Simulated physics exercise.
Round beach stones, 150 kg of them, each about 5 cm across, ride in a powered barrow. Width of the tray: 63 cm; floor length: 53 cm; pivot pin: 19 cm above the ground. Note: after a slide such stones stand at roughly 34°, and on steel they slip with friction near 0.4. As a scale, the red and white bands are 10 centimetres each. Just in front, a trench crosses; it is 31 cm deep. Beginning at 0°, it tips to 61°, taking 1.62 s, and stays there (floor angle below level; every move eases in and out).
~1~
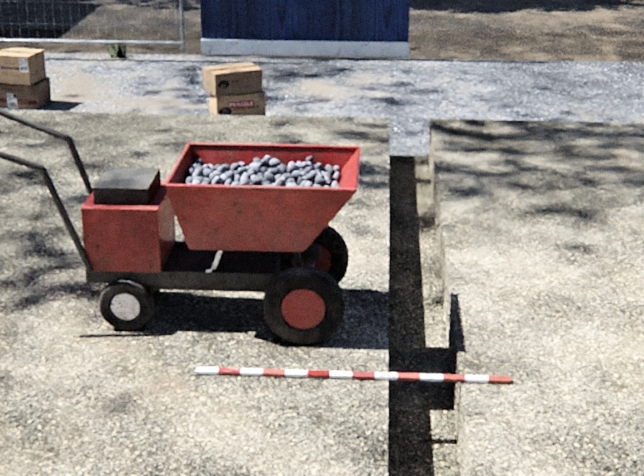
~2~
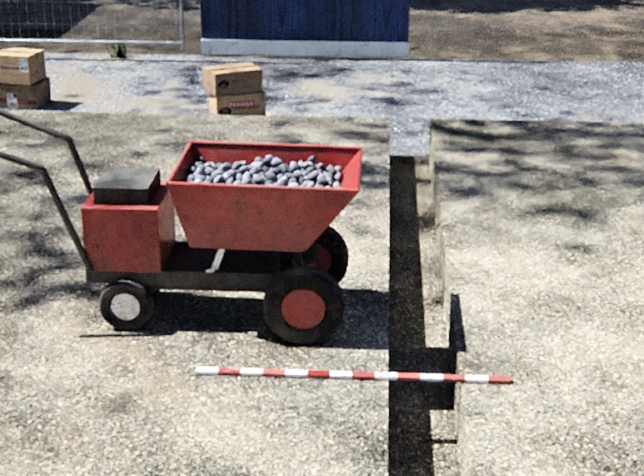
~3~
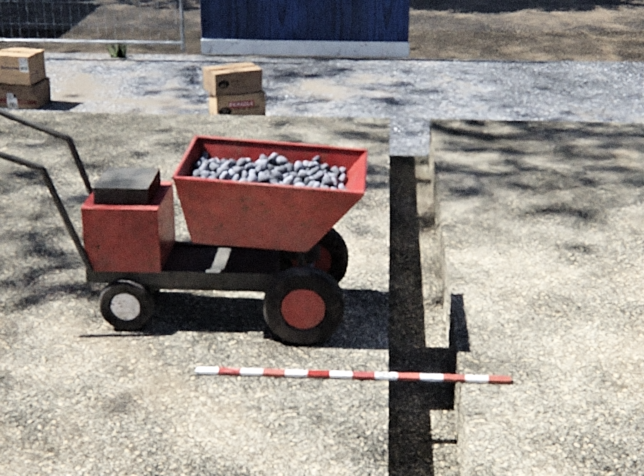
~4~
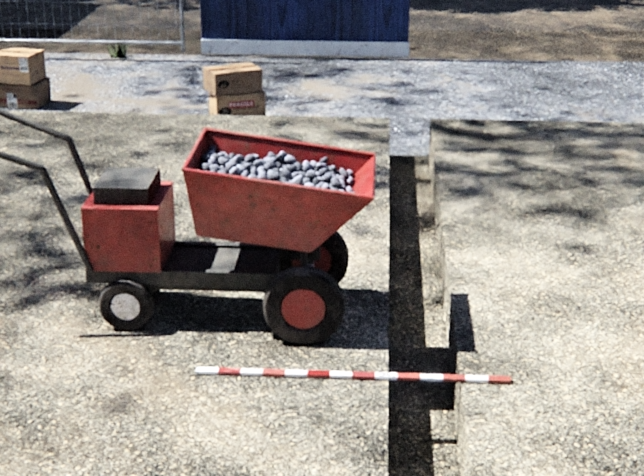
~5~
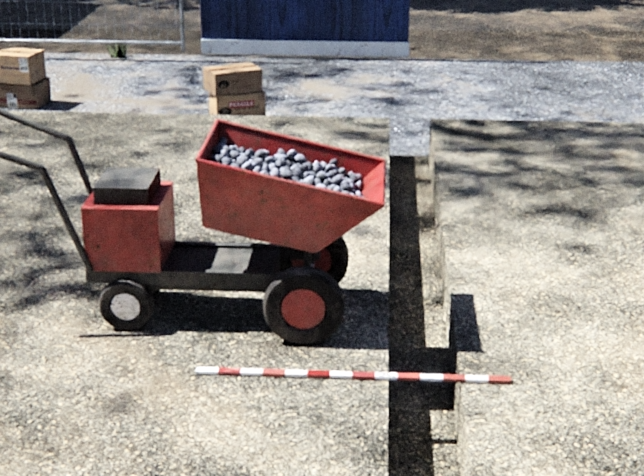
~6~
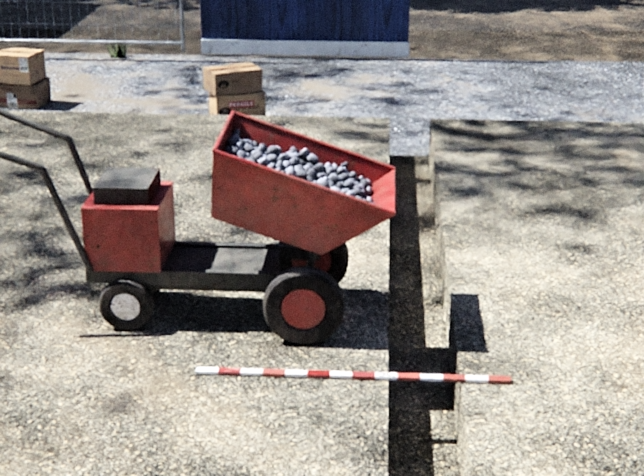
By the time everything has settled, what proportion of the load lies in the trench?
About 35 percent of the load.
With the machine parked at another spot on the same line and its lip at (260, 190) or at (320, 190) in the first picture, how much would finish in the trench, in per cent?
First spot about 60, second spot about 70 per cent.
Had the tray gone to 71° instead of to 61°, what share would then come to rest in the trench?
Some 40 in a hundred, I'd say.
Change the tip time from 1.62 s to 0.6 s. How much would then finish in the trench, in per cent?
Expected share: Around 25%.
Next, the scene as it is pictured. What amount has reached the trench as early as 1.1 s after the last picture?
Some 5 per cent.
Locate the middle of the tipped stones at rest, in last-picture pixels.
Centre estimate: Around (474, 317).
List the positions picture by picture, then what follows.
In the first picture, the tray is at 0°, its lip at (356, 190); the top of the load is at (275, 171).
In the second picture, the tray is at 1°, its lip at (358, 191); the top of the load is at (266, 171).
The third picture shows lip at (364, 194), floor tilted 4°, highest stones at (225, 167).
The fourth picture shows lip at (373, 198), floor tilted 8°, highest stones at (220, 159).
In the fifth picture, the tray is at 13°, its lip at (384, 205); the top of the load is at (225, 150).
In the sixth picture, the tray is at 19°, its lip at (395, 214); the top of the load is at (239, 142).
Then, 0.6 s after the last picture the floor is at 52°, 100 % in the tray; the foremost stones are at (433, 248).
Then, 1.1 s after the last picture the floor is at 61°, 72 % in the tray, 3 % in the trench, 25 % past the trench; the foremost stones are at (528, 317).
Then, 1.5 s after the last picture the floor is at 61°, 47 % in the tray, 6 % in the trench, 47 % past the trench; the foremost stones are at (621, 324).
Then, 3.4 s after the last picture the floor is at 61°, 14 % in the tray, 35 % in the trench, 50 % past the trench; the foremost stones are past the picture's edge.
